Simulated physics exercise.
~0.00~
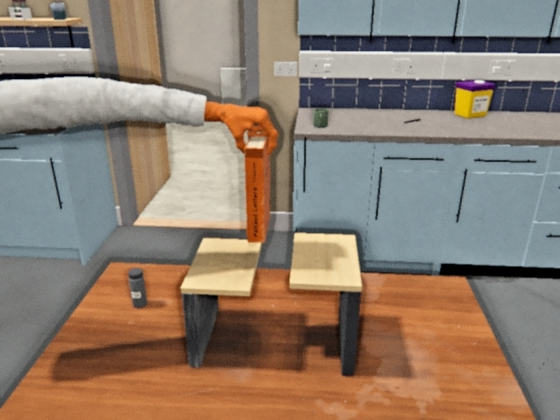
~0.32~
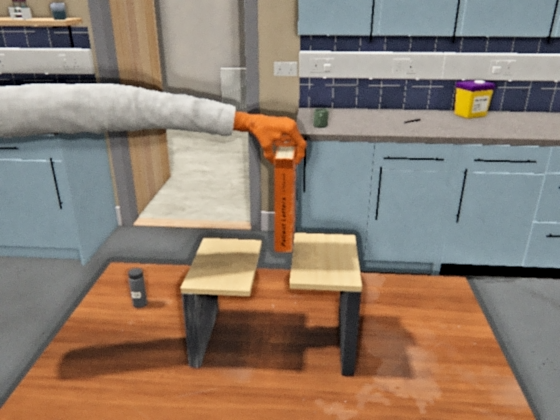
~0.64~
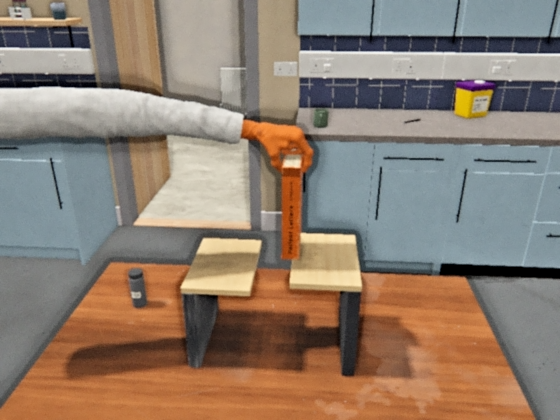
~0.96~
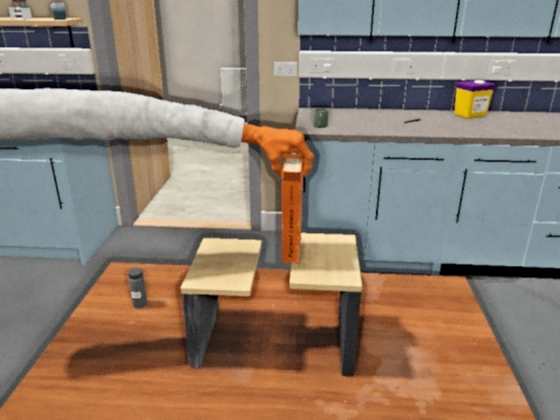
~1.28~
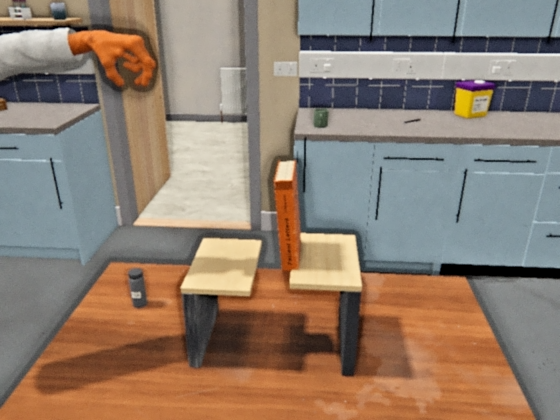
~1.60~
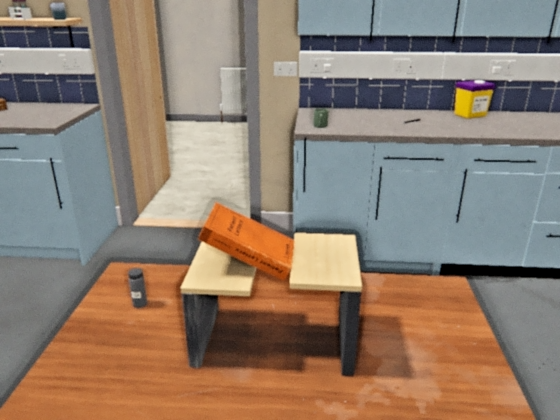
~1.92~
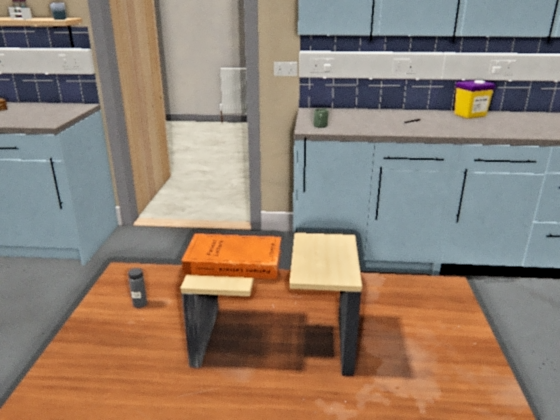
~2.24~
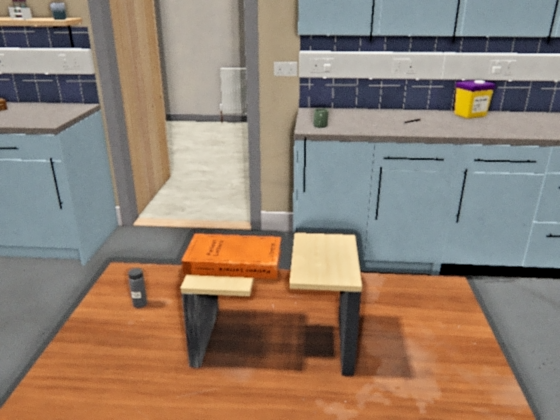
In a kitchen, a gloved hand moved an upright orange book to the right, lowered it by the gap between two small wooden-topped supports and let go, and the book tipped left and came to rest on its side on the left support.
